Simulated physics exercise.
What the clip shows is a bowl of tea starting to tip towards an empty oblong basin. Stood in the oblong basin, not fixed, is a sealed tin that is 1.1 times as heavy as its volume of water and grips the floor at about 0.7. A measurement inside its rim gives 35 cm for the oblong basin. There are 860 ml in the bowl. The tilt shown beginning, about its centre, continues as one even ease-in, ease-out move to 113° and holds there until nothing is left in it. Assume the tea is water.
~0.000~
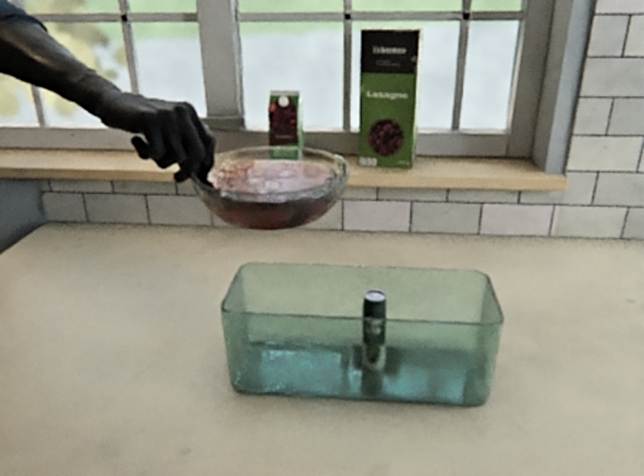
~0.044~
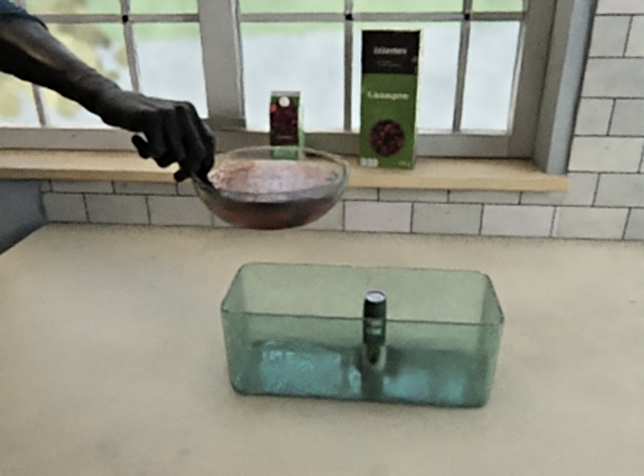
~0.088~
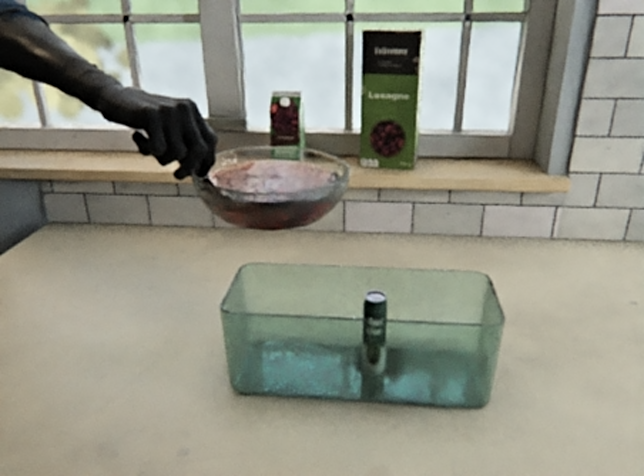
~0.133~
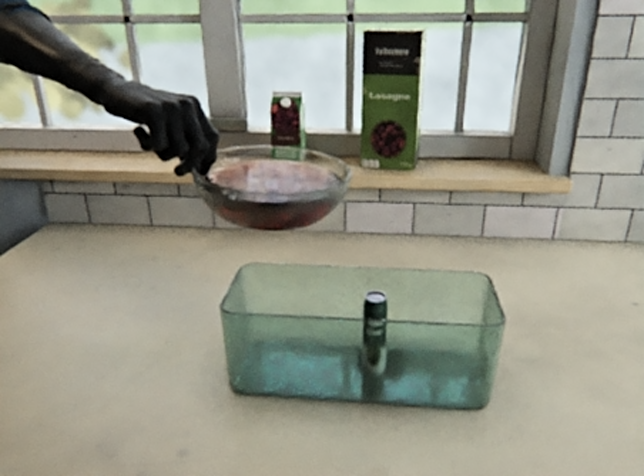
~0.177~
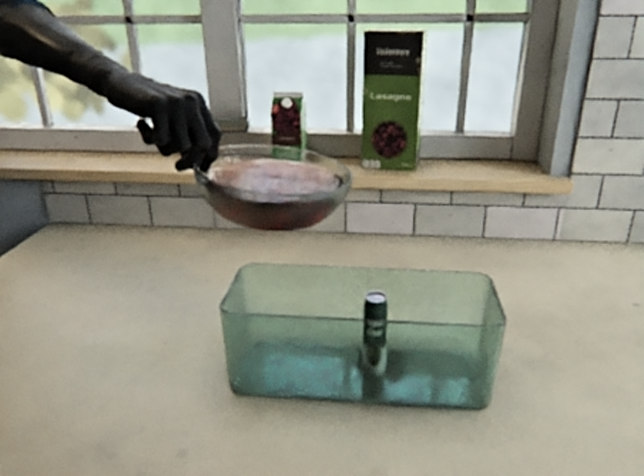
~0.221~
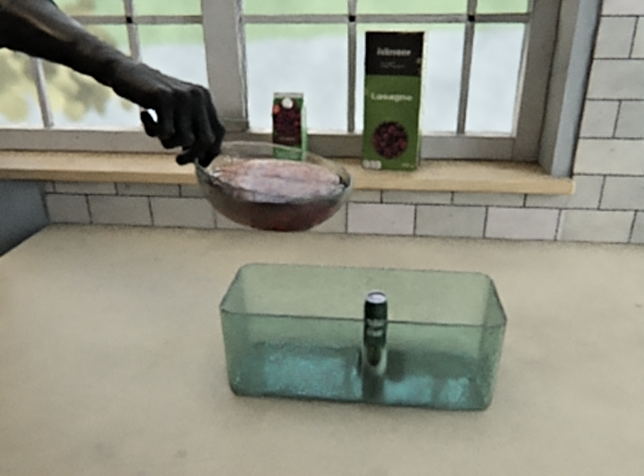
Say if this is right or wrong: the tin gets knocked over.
Wrong, it stays standing.
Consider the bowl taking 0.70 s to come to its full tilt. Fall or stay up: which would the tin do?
The tin stays balanced.
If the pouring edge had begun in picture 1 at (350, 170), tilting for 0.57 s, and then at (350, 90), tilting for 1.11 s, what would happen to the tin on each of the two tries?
The tin overturns the first time and stays vertical the second time.
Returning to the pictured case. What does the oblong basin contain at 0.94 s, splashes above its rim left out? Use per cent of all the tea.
Near 92 in a hundred.
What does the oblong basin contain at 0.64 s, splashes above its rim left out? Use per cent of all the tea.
Roughly 30 percent of it.
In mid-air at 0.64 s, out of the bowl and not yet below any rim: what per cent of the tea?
At that moment, about 44 percent.
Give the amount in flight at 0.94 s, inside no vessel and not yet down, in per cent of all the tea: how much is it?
Estimate: Around 1 per cent.
After 0.64 s the tilt is 70° and 25 per cent is still to pour; the tin stands where it began.
After 0.94 s the tilt is 107° and 0 per cent is still to pour; the tin stands where it began.
After 1.26 s the tilt is 113° and 0 per cent is still to pour; the tin stands where it began.
After 1.61 s the tilt is 113° and 0 per cent is still to pour; the tin stands where it began.
In the end the tin stands where it began.
